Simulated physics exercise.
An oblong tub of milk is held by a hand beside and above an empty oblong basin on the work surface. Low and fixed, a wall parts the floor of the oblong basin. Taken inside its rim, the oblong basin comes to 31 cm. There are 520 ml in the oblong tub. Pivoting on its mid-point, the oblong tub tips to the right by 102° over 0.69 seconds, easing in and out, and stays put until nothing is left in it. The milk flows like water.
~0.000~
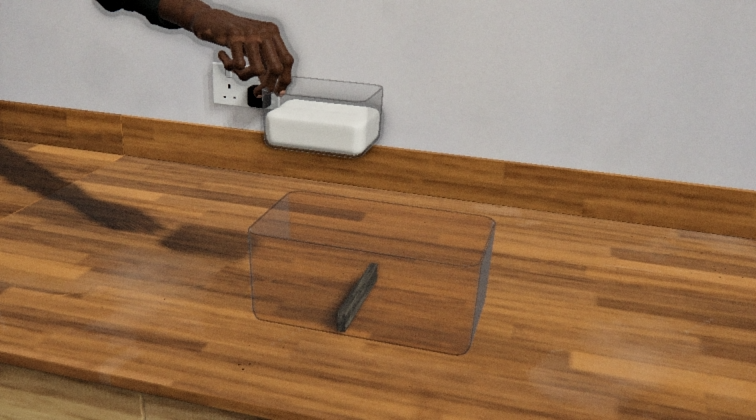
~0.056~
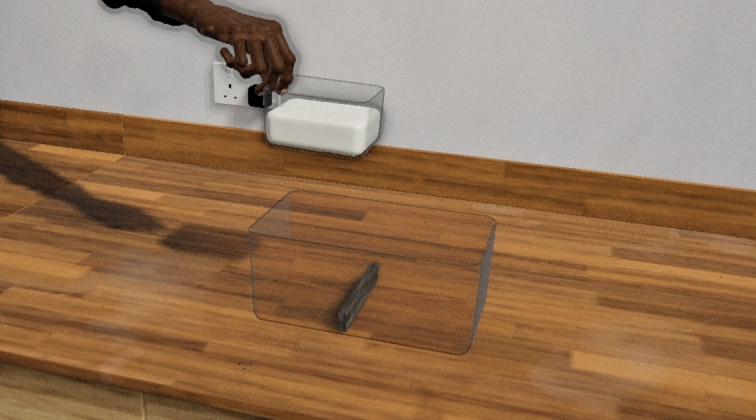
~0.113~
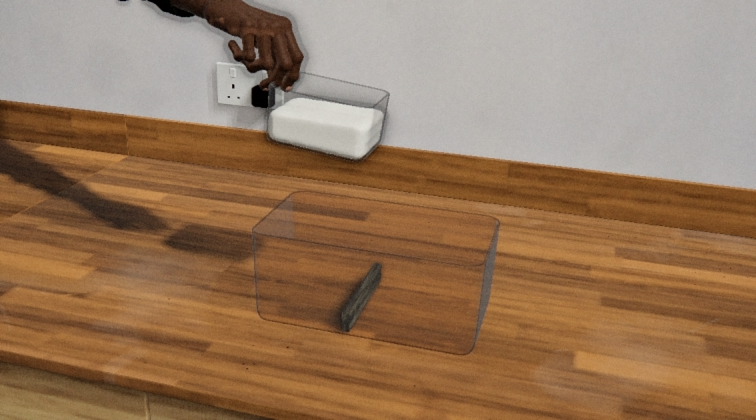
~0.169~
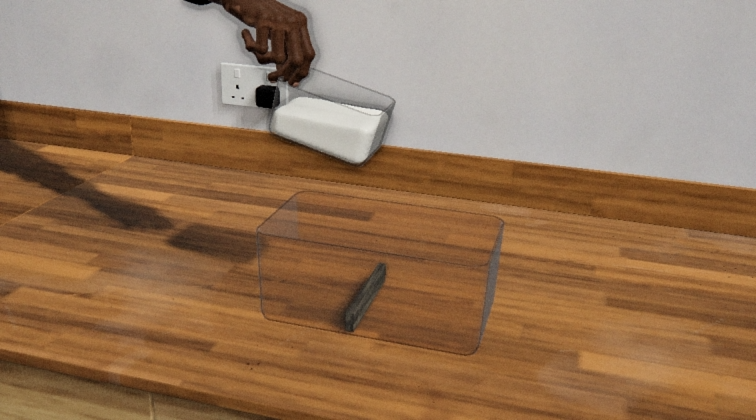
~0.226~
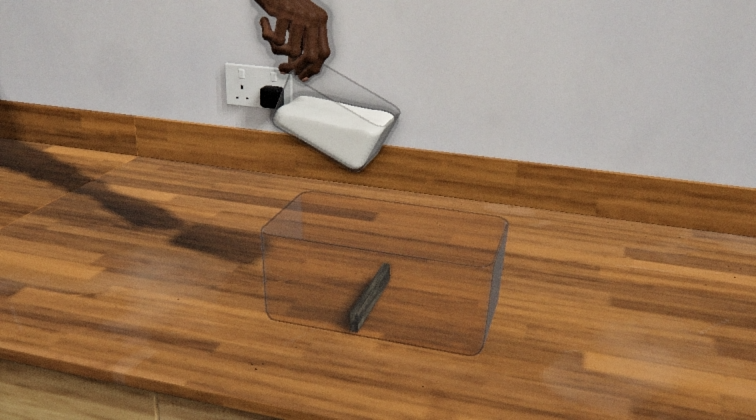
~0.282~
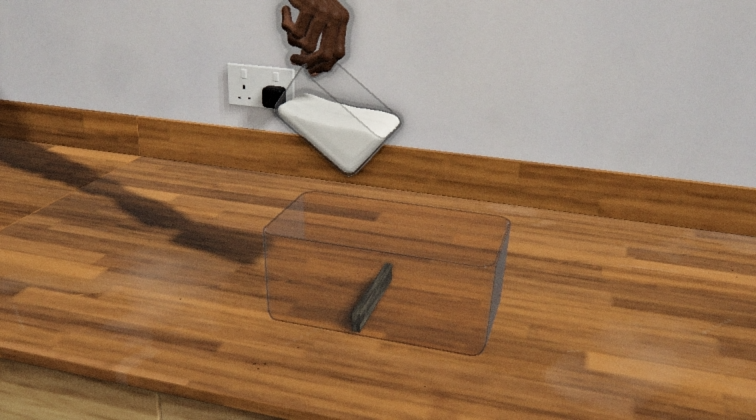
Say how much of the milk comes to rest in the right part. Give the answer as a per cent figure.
About 89 per cent comes to rest there.
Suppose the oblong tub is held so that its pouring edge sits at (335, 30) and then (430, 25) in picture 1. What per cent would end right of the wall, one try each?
Respectively 70 and 65 %.
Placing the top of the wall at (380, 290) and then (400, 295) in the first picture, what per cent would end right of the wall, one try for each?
First try about 80 %, second try about 50 %.
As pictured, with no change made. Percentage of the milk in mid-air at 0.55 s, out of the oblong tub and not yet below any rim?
Close to 42 per cent, I'd say.
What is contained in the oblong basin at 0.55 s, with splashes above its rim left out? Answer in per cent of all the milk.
Close to 32 in a hundred.
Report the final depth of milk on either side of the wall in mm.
About 2 mm left, about 18 mm right.
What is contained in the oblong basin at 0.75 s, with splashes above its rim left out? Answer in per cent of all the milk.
I'd say roughly 84 in a hundred of it.
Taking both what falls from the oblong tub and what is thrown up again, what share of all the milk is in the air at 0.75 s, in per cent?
Roughly 7 per cent.
Then, 0.55 s in, the tilt is 93° and 26 per cent is still to pour, 0 is left of the wall and 32 right of it.
Then, 0.75 s in, the tilt is 102° and 9 per cent is still to pour, 6 is left of the wall and 78 right of it.
Then, 0.96 s in, the tilt is 102° and 1 per cent is still to pour, 9 is left of the wall and 86 right of it.
Then, 1.19 s in, the tilt is 102° and 0 per cent is still to pour, 10 is left of the wall and 89 right of it.
Finally, 10 per cent lies left of the wall, 89 right of it and 1 outside.
